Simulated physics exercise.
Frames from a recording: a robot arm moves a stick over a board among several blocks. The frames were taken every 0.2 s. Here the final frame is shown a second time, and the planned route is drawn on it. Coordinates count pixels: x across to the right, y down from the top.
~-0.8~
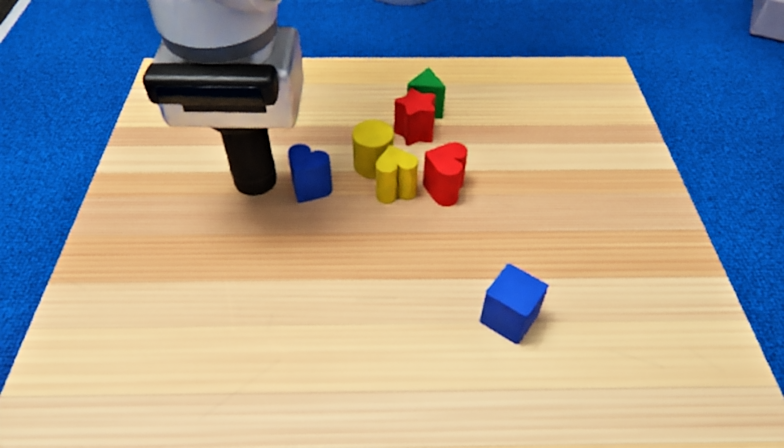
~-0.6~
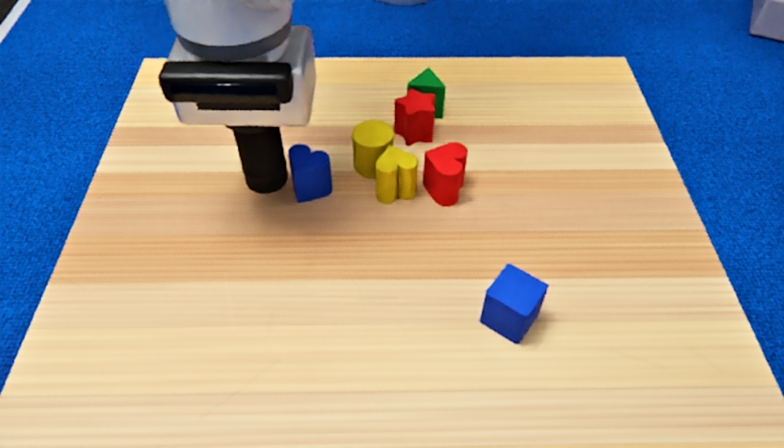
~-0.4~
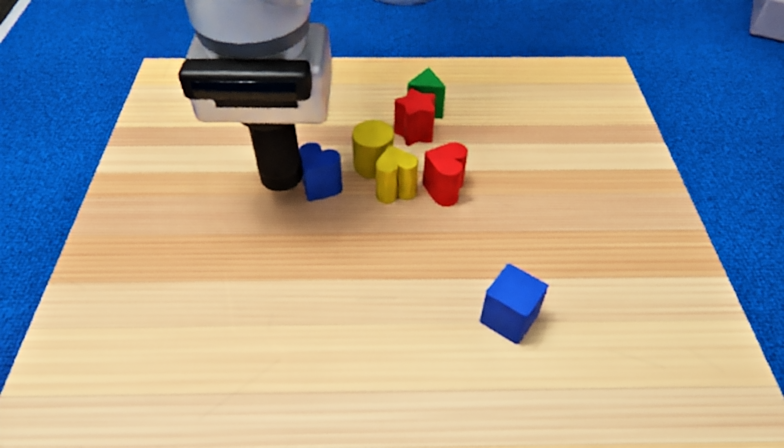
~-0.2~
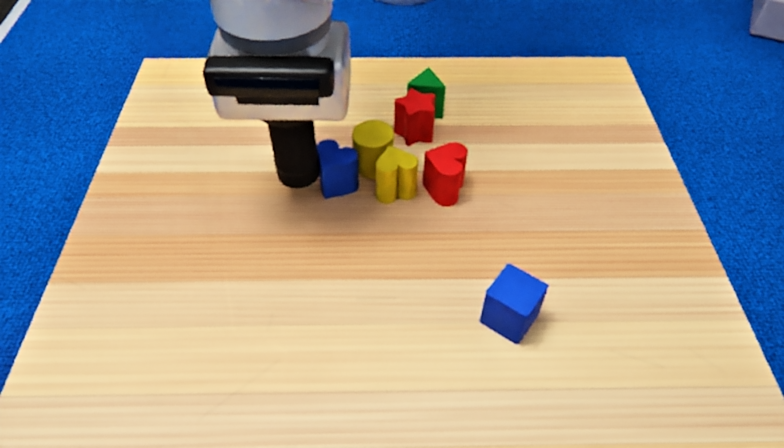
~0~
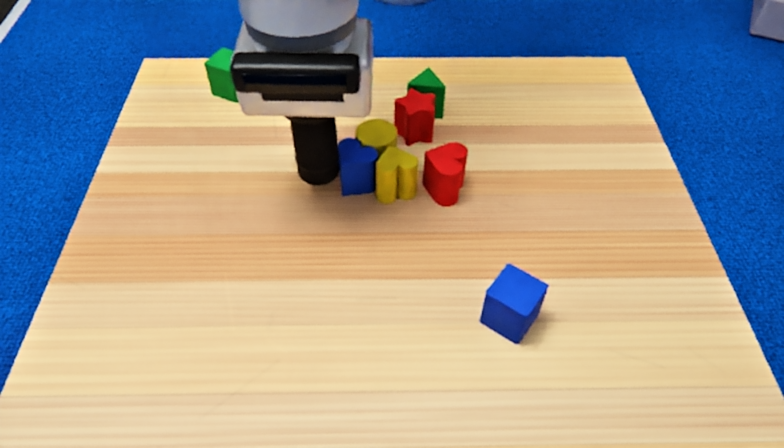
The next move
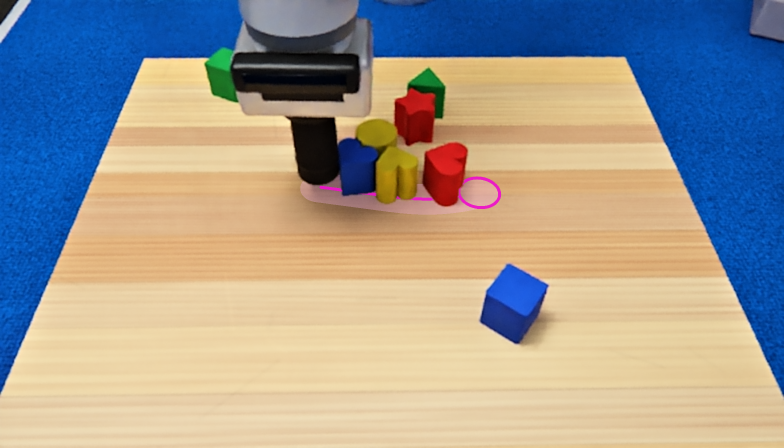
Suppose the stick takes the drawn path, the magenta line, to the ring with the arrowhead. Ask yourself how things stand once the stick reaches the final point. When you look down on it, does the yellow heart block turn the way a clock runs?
My answer is yes.
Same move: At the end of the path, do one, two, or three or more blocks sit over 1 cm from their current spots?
Shifted over 1 cm: Three or more.
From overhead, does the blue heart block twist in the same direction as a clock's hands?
No
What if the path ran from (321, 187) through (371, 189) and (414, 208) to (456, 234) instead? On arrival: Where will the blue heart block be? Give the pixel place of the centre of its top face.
It sits at (423, 147).
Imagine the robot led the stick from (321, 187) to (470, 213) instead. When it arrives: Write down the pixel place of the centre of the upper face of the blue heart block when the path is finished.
If I read the scene right, the answer is (422, 147).
The line goes from (321, 187) via (373, 194) and (427, 199), ending at (479, 192).
On the path given first. One third of the way, stick (375, 179); blue heart block (406, 148), turned 40° anticlockwise; yellow disc (399, 123); yellow heart block (426, 168), turned 20° clockwise; red heart block (457, 157), turned 15° anticlockwise.
Two thirds of the way, stick (429, 183); blue heart block (437, 142), turned 70° anticlockwise; yellow disc (400, 123); yellow heart block (465, 181); red heart block (472, 156), turned 40° anticlockwise.
At the end, stick (482, 177); blue heart block (444, 140), turned 95° anticlockwise; yellow disc (400, 123); yellow heart block (501, 186), turned 40° clockwise; red heart block (513, 141), turned 80° anticlockwise.
